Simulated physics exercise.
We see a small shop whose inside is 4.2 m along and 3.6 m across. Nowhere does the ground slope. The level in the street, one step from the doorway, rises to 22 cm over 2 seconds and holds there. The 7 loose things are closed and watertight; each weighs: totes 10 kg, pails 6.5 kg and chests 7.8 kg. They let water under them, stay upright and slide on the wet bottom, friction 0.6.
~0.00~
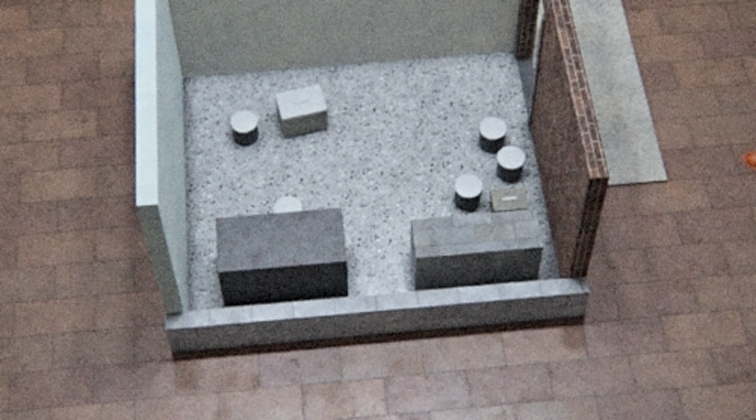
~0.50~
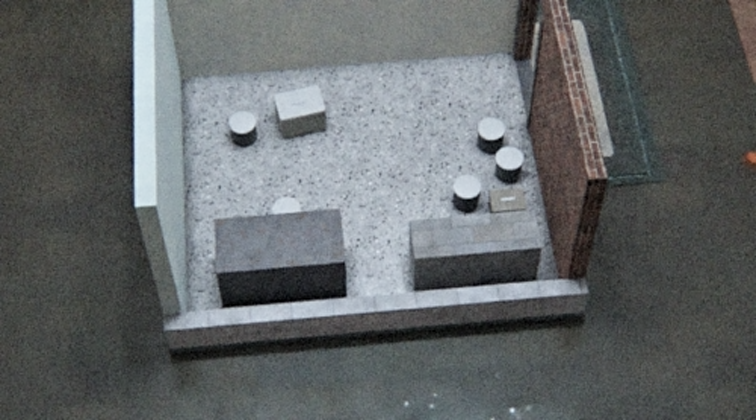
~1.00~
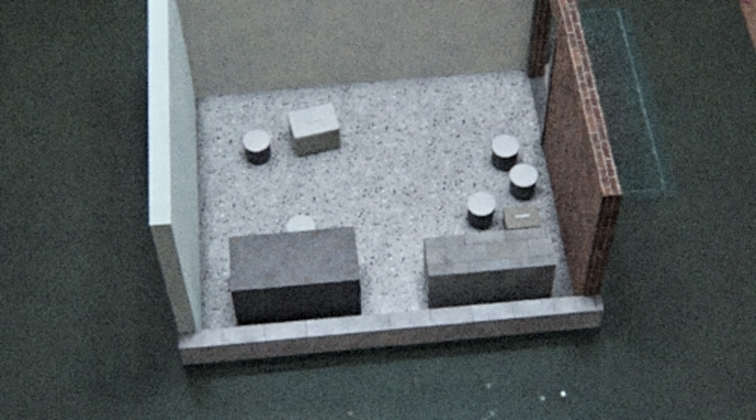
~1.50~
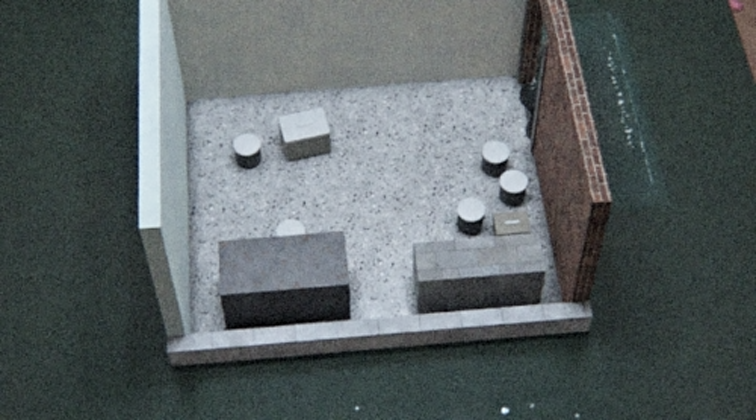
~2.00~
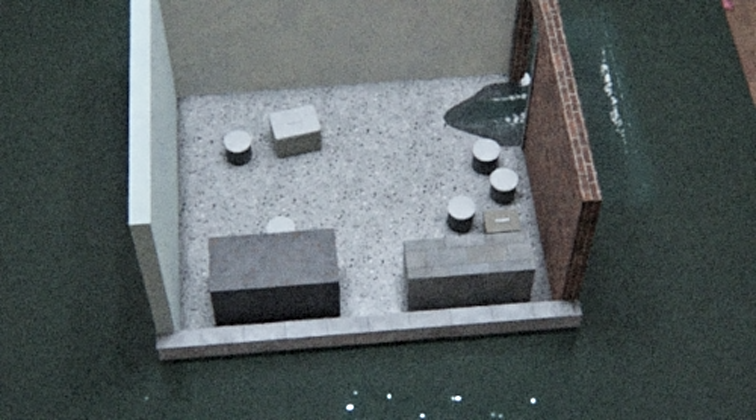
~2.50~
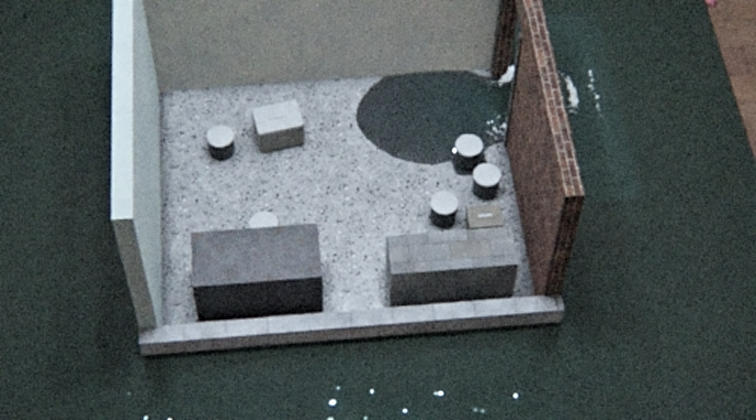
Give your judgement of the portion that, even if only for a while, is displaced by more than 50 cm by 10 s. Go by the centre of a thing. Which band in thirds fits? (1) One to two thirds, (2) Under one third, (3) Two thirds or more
One to two thirds (1).
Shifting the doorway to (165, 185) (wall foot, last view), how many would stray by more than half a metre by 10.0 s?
That gives 7 of them.
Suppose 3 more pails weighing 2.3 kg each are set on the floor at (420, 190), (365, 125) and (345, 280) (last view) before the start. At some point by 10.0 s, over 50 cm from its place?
Inside the limit, then above the limit, then inside the limit.
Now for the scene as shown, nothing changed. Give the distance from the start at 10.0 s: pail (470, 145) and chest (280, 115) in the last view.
Net displacement, in order: 5 cm; 140 cm.
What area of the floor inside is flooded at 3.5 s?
Some 6.0 m2 of it.
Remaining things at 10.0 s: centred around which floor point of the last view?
It works out to somewhere near (397, 222) on the floor.
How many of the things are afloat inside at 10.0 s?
Total: 2.
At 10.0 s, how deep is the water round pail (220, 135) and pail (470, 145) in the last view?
First roughly 15 cm, second roughly 4 cm.
After 3.5 s 0 of 7 are over 50 cm from their spots; 0 afloat.
After 4.5 s 0 of 7 are over 50 cm from their spots; 1 afloat.
After 7.0 s 2 of 7 are over 50 cm from their spots; 3 afloat.
After 10.0 s 3 of 7 are over 50 cm from their spots, and 3 have been at some point; 2 afloat.
